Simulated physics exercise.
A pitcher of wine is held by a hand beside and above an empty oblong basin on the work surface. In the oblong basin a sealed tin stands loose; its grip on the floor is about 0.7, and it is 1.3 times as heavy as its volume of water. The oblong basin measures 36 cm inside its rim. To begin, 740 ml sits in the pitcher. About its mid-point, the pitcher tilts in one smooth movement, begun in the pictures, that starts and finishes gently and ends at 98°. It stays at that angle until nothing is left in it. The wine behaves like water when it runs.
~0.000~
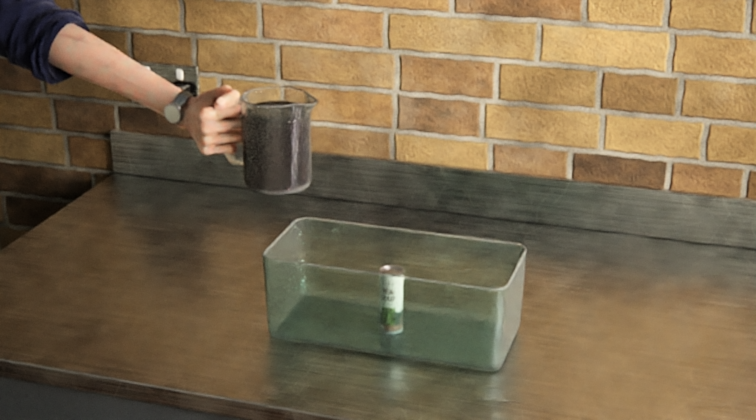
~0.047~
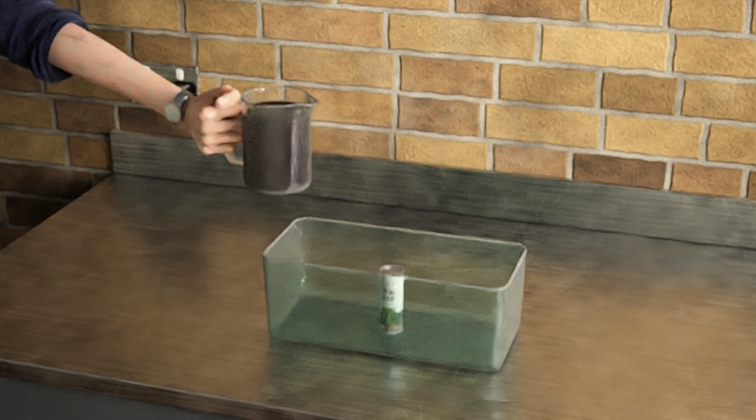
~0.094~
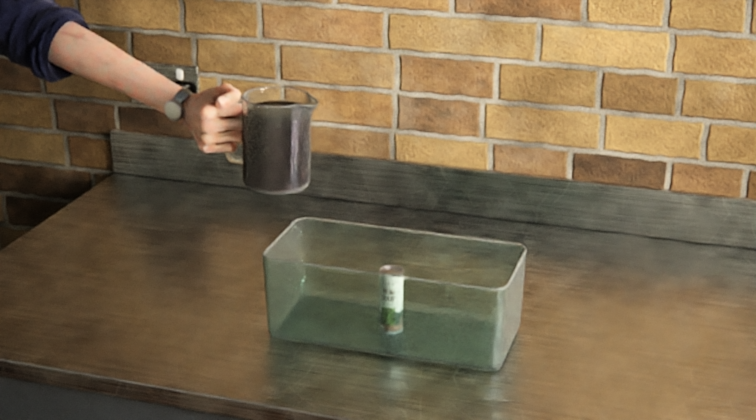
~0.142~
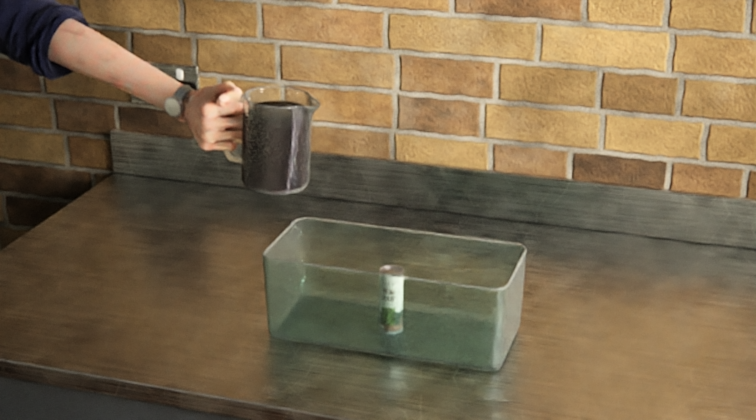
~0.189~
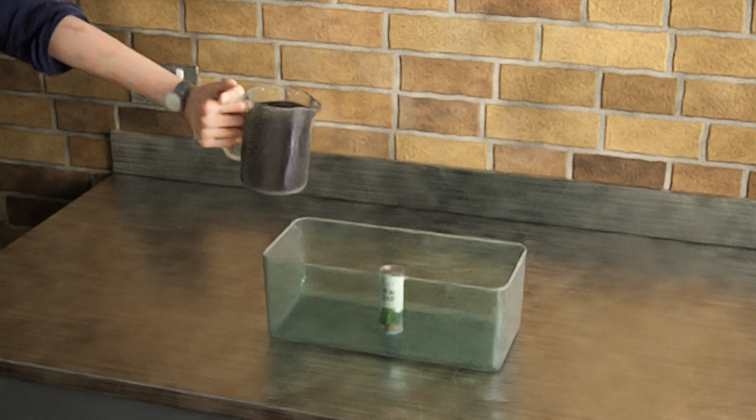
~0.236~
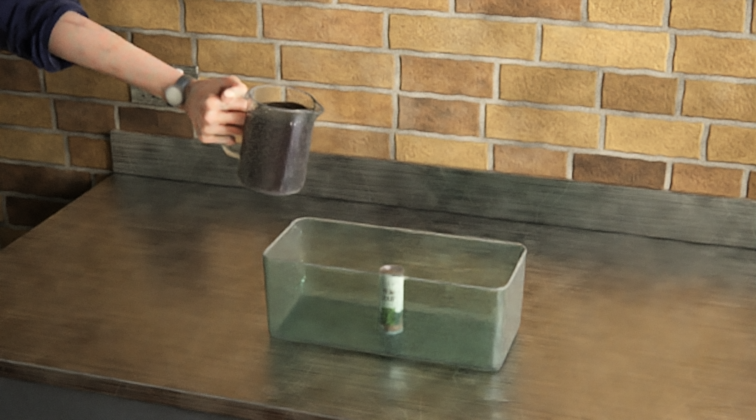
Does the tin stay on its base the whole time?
It tips over.
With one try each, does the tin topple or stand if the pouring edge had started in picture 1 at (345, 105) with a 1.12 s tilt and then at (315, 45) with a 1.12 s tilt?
First it stays on its base; then it stays on its base.
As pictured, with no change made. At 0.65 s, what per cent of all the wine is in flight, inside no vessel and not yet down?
Roughly 10 percent.
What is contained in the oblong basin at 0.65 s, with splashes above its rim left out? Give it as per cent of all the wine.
Estimate - around 1 in a hundred parts.
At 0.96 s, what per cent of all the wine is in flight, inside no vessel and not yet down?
About 20 per cent.
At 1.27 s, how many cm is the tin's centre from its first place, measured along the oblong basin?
Estimate: Around 4 cm.
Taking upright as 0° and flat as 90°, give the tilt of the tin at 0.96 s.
Measured tilt, approx.: 0 degrees.
By 0.65 s the tilt is 61° and 88 per cent is still to pour; the tin stands where it began.
By 0.96 s the tilt is 93° and 46 per cent is still to pour; the tin stands where it began.
By 1.27 s the tilt is 98° and 11 per cent is still to pour; the tin leans 10°.
By 1.62 s the tilt is 98° and 2 per cent is still to pour; the tin leans 58°.
At rest the tin lies on its side.
